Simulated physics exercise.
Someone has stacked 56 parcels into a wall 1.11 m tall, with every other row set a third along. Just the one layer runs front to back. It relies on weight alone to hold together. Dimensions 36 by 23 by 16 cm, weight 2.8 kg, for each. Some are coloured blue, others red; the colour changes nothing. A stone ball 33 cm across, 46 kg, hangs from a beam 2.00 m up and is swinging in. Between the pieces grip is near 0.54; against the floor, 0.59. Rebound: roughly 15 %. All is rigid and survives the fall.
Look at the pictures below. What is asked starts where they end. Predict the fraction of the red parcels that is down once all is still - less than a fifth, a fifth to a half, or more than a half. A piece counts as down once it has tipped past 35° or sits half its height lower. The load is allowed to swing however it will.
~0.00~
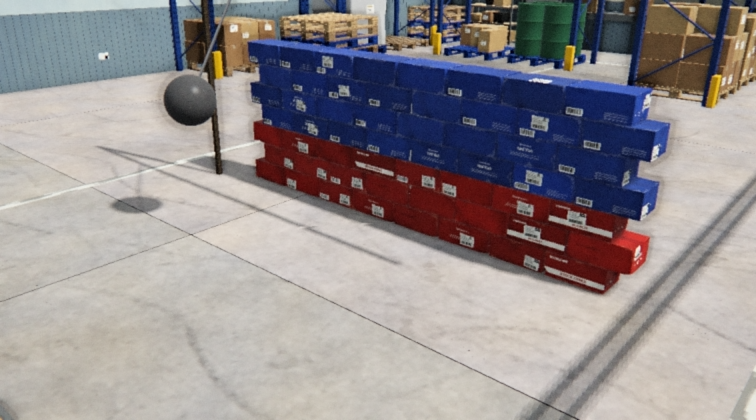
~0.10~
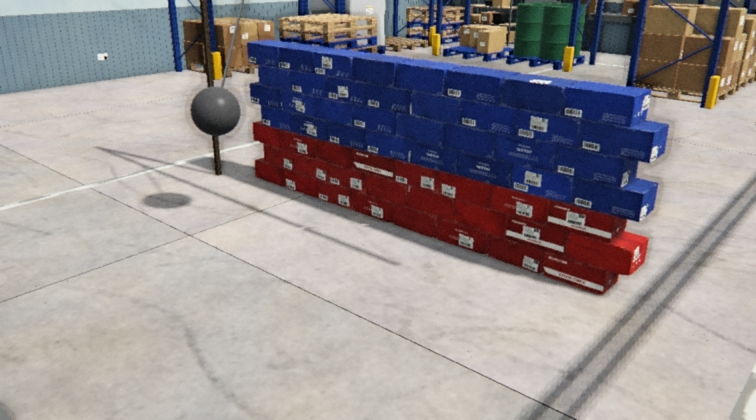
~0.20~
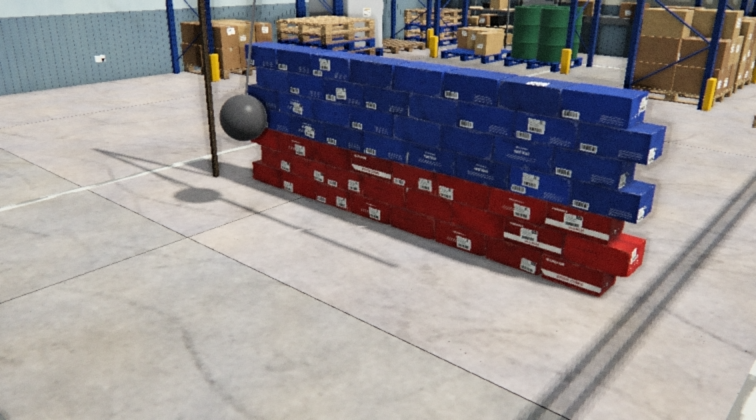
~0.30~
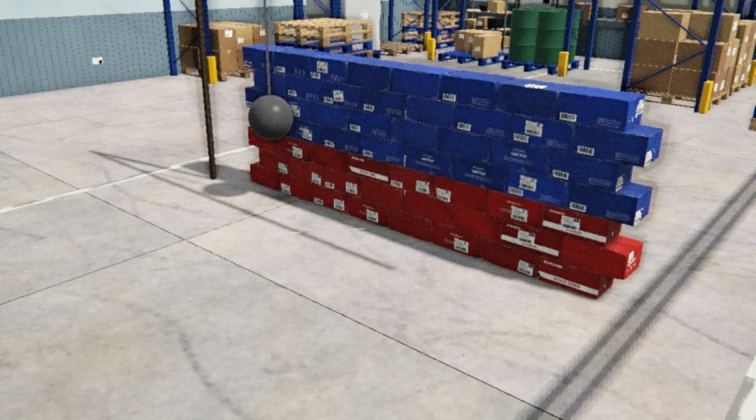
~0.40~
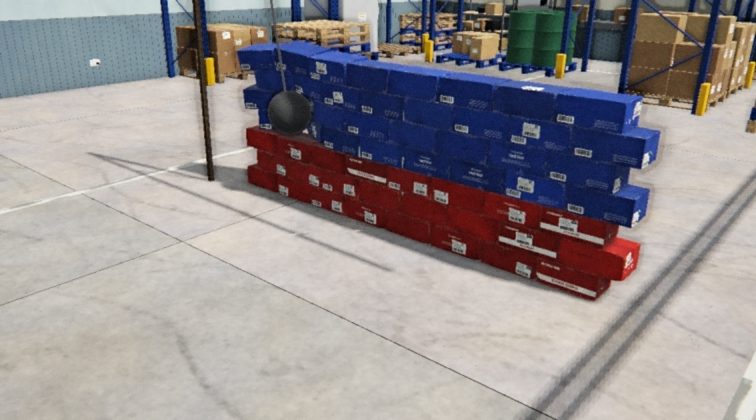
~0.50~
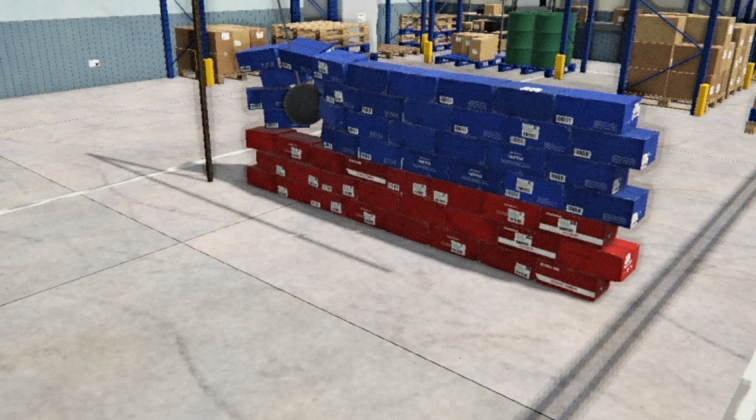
The fraction is less than a fifth.
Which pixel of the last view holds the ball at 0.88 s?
Roughly at pixel (330, 82).
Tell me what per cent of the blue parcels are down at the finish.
For blue, 40 per cent end down.
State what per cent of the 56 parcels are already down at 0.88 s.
15 %.
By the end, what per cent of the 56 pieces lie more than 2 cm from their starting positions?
25 percent of them have shifted.
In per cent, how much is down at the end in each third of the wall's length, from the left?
I'd put it at 60 % left, 10 % middle and 0 % right.
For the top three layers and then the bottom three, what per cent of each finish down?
For the top it's 40 in a hundred, for the bottom 0 in a hundred.
By 0.88 s, line 31° past plumb; none of the 24 red parcels down (8 of 56 in all colours); top red parcel moved 28 mm; top blue parcel tilted 13°.
By 1.42 s, line 5° past plumb; 1 of the 24 red parcels down (13 of 56 in all colours); top red parcel unmoved; top blue parcel on its side.
When it is over (4.0 s), line 11° before plumb; 1 of the 24 red parcels down (13 of 56 in all colours); top red parcel unmoved; top blue parcel on its side. That is 4 per cent. In pixels of the last frame, middles, top red parcel near (303, 149), top blue parcel near (456, 165).
